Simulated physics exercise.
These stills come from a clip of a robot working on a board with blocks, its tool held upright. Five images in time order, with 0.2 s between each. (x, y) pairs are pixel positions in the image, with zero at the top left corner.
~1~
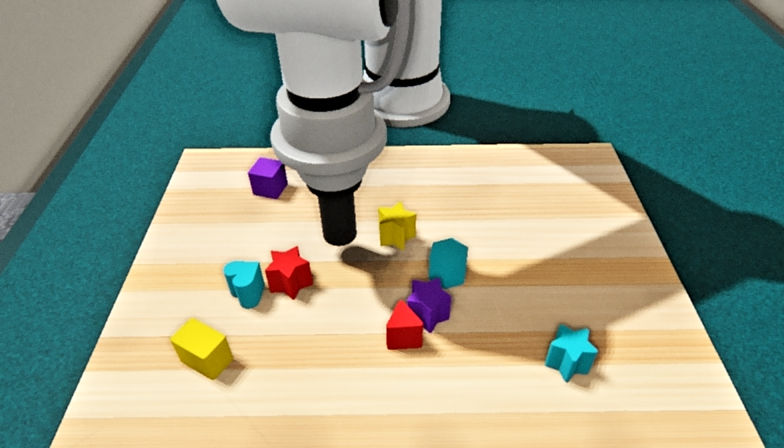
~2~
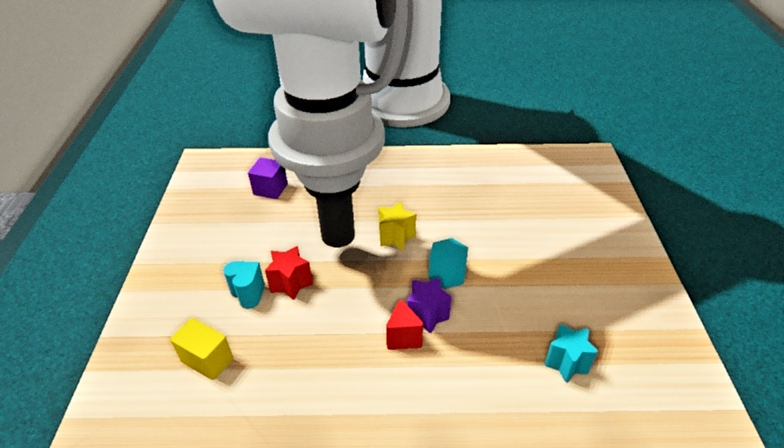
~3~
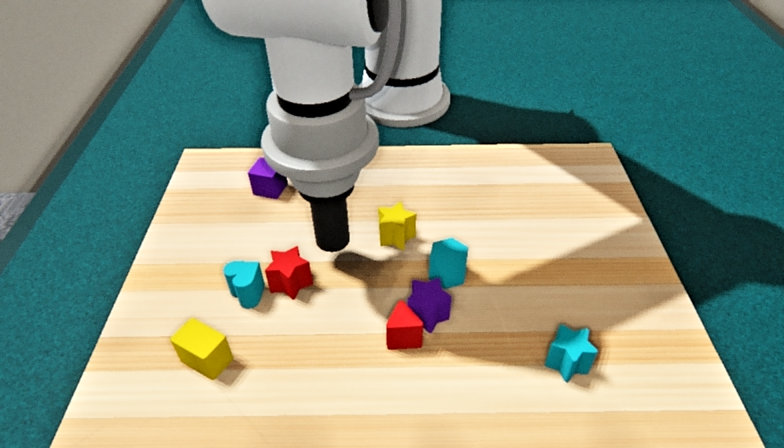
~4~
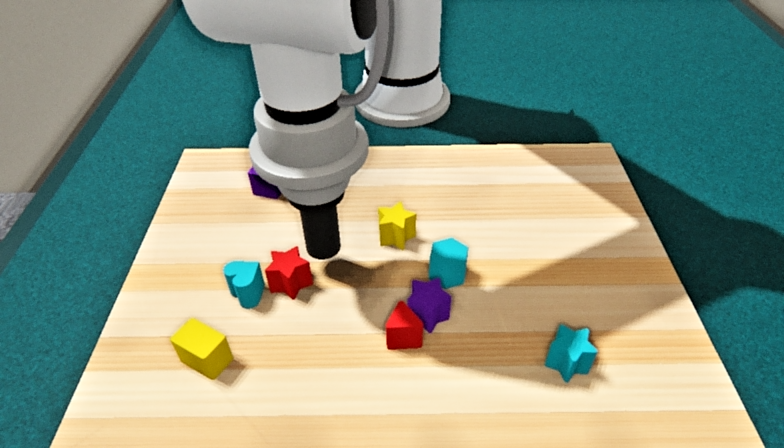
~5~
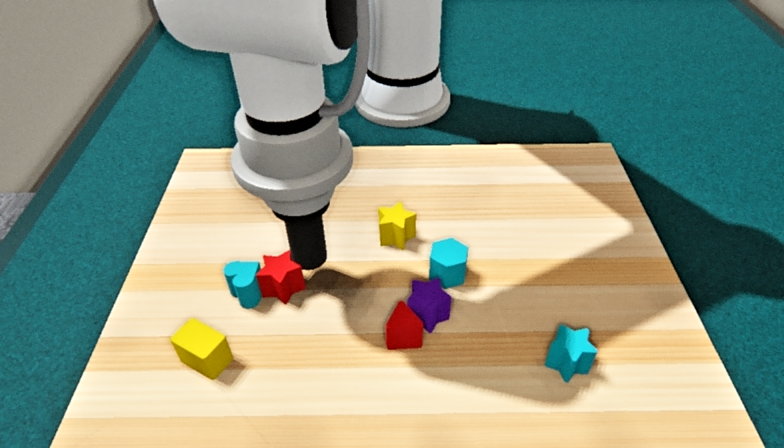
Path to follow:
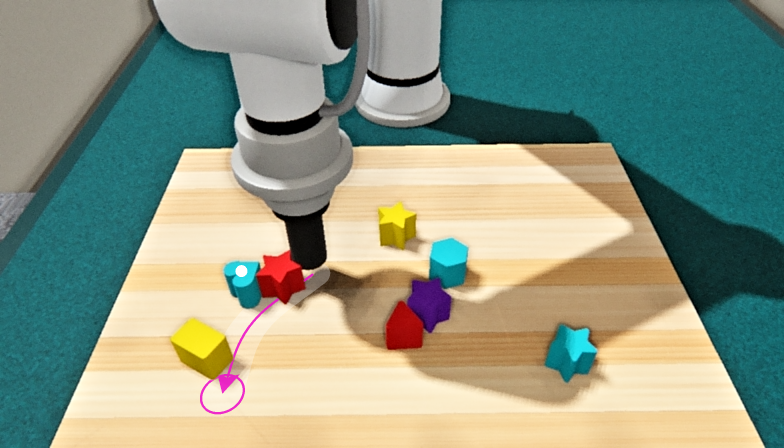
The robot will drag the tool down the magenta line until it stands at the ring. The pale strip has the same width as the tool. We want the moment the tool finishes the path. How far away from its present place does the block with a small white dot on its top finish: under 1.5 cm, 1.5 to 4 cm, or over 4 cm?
Above 4 cm.
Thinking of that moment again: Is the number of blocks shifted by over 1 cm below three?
It seems not.
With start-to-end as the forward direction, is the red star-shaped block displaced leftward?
No, that is not how it ends up.
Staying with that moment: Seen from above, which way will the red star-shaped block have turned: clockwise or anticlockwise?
Spins clockwise.
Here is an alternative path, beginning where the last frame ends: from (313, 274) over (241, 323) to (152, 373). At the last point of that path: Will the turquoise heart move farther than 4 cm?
Yes, it checks out.
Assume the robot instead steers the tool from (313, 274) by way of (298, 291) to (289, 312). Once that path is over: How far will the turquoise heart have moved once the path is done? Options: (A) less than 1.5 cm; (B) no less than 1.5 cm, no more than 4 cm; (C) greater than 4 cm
Option B.
The line goes from (313, 274) via (272, 304) and (240, 343), ending at (223, 394); the dot is on the turquoise heart.
What follows on the original path. One third of the way, tool at (268, 287); turquoise heart at (201, 284), turned 70° clockwise; red star-shaped block at (233, 296).
Two thirds of the way, tool at (234, 327); yellow rectangular block at (167, 360); turquoise heart at (189, 289), turned 110° clockwise; red star-shaped block at (193, 330), turned 15° clockwise.
At the end, tool at (216, 378); yellow rectangular block at (140, 374), turned 30° clockwise; turquoise heart at (189, 289), turned 110° clockwise; red star-shaped block at (183, 352), turned 55° clockwise.
